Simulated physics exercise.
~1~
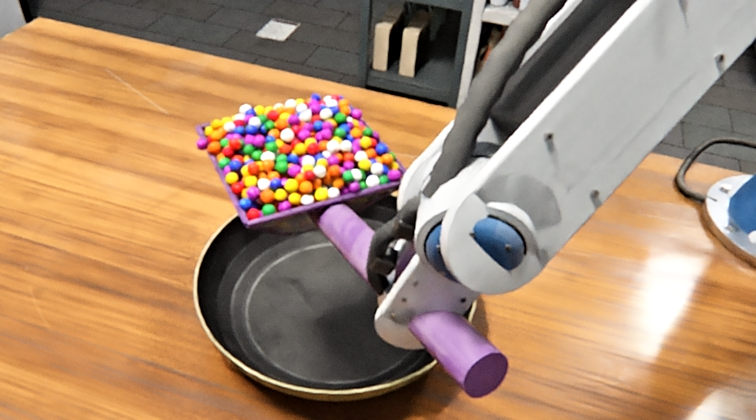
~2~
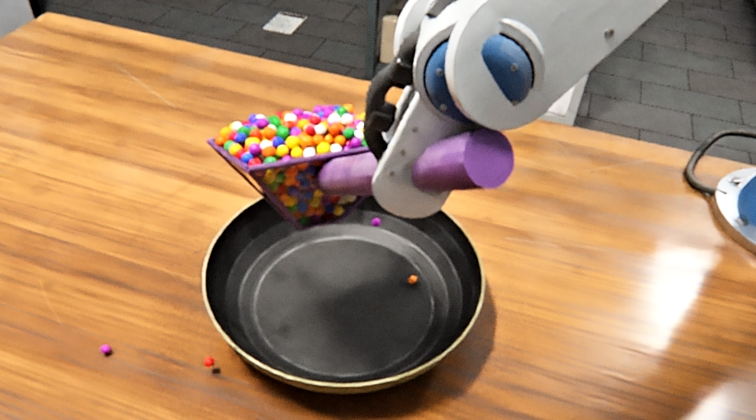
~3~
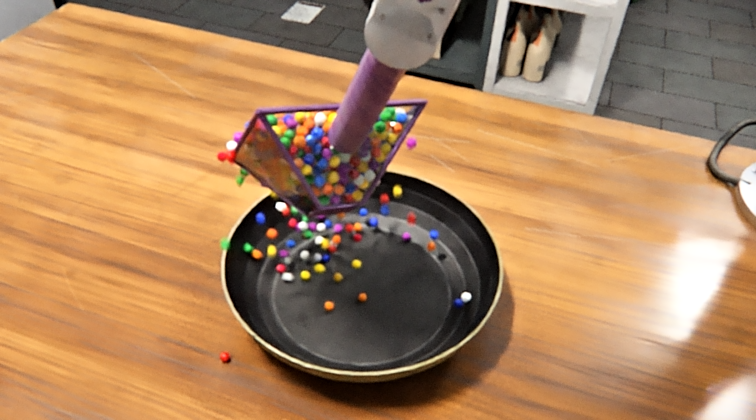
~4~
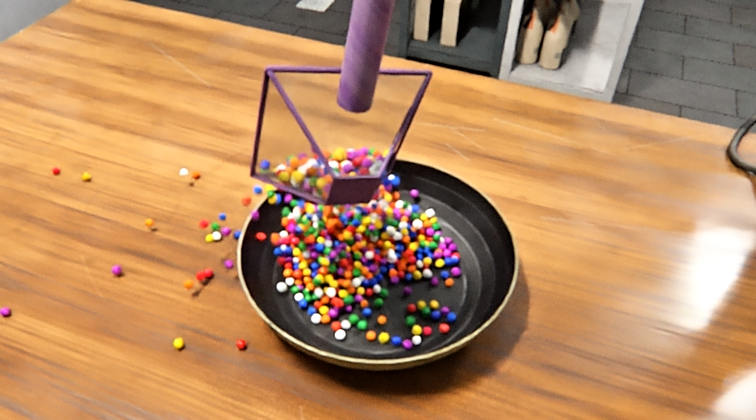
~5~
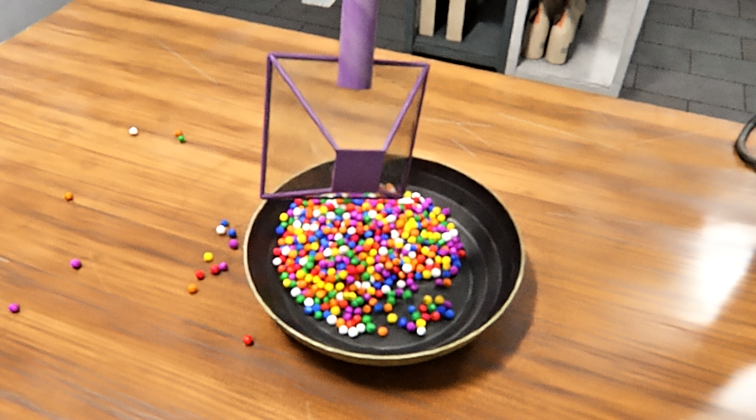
The footage shows a robot arm tilting a purple scoop of multicolored beads over a black pan on a wooden table, first spilling a few, then pouring the rest, until the scoop looks nearly empty and the beads lie mostly in the pan, with some scattered on the table.
